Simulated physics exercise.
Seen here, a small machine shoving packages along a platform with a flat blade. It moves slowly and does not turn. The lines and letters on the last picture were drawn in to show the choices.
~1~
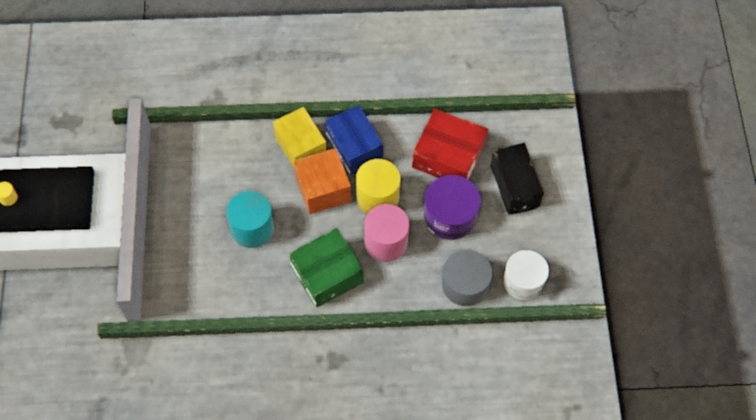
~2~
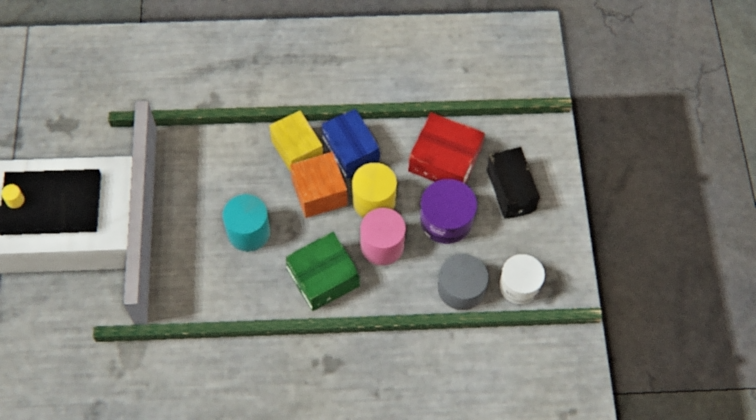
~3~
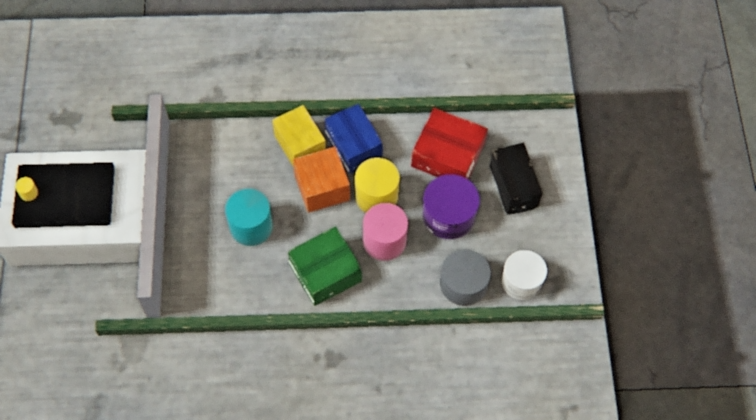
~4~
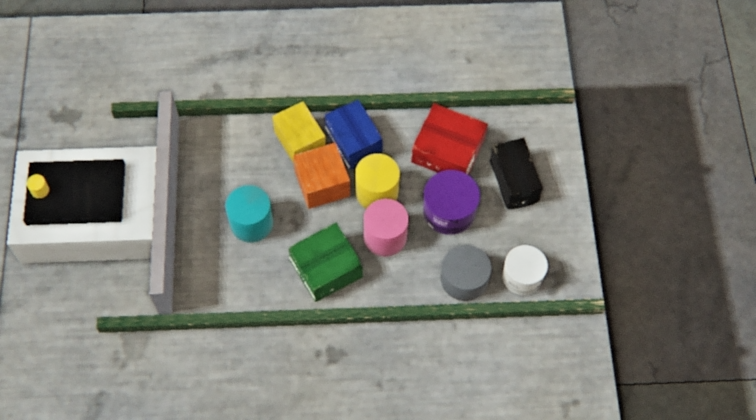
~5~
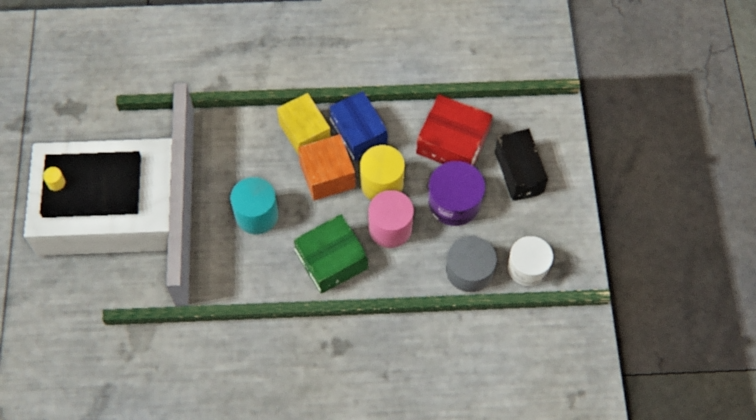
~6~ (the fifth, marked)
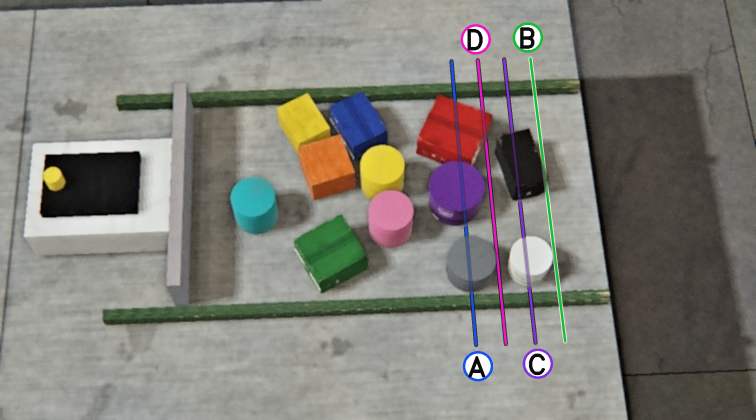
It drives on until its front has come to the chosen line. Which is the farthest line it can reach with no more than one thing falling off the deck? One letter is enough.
Up to line A.
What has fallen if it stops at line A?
It is the black box.
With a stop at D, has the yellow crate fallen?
No.
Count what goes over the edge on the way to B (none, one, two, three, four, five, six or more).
Six or more.
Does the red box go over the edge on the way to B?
Yes.
On the marked copy, A at (463, 195); B at (547, 191); C at (519, 193); D at (491, 194).
Taking A. A third of the way, robot (202, 179); yellow crate (311, 127); orange crate (332, 166).
Two thirds of the way, robot (305, 175); black box (539, 164); purple pail (500, 193).
When it is over, robot (383, 172); black box over the edge; white pail (595, 259); one fallen.
As for the rest, B drops eight; C drops five; D drops four.
